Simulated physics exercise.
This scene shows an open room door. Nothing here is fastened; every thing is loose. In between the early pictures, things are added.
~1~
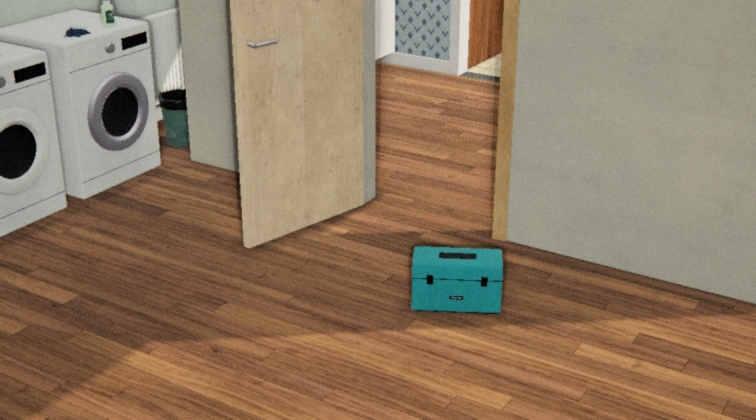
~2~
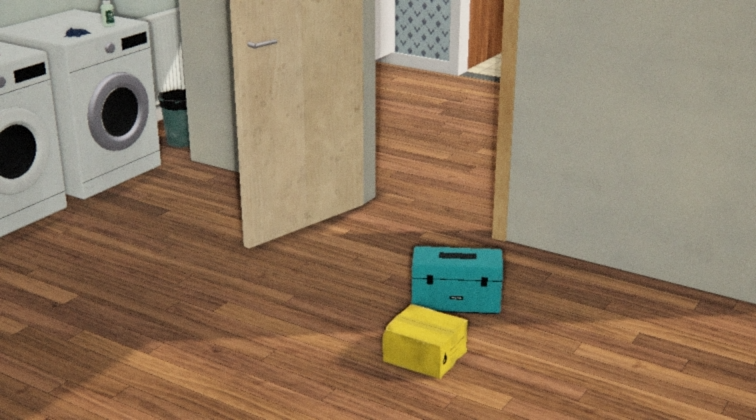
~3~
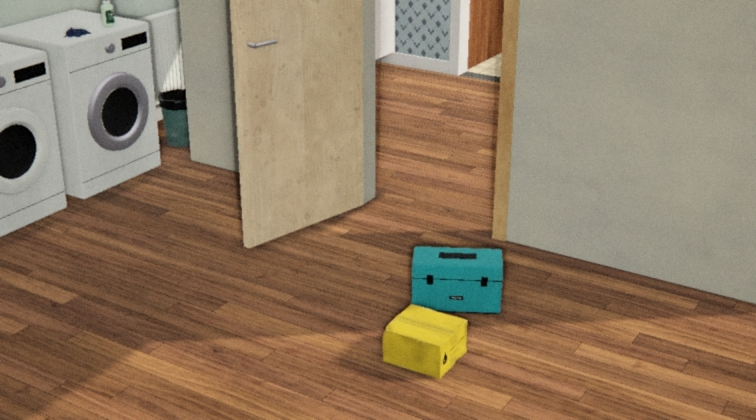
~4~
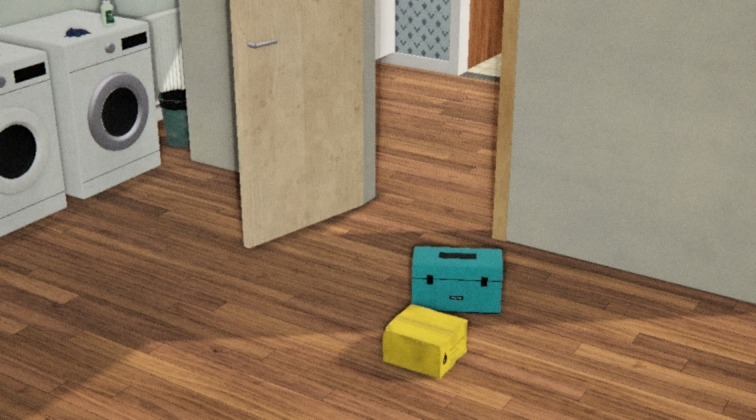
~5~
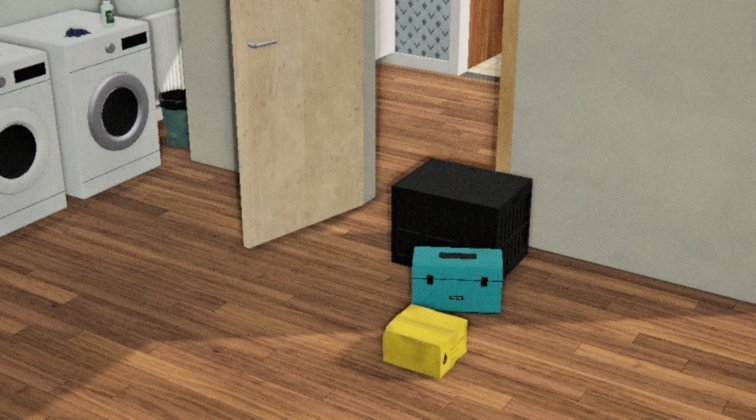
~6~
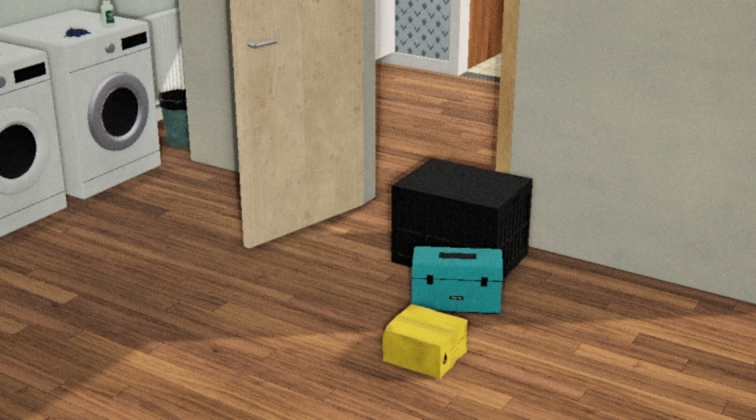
The video shows a wide-open door beside a turquoise toolbox on a wooden floor; a yellow box appears in front of it, then a large black chest appears behind it, while the door and the objects stay still.
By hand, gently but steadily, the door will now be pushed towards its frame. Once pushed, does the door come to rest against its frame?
No, I'd say the door gets stuck partway this time.
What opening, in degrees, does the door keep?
Close to 45 degrees, I'd say.
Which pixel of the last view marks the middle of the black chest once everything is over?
End point in the final view: About (468, 220).
Then, 0.60 s later than the last frame, door 91° open.
Then, 1.10 s later than the last frame, door 68° open.
Then, 1.50 s later than the last frame, door 47° open.
When it is over, door 44° open; all 3 as before. End places, in pixels of the last picture, black chest near (468, 220).
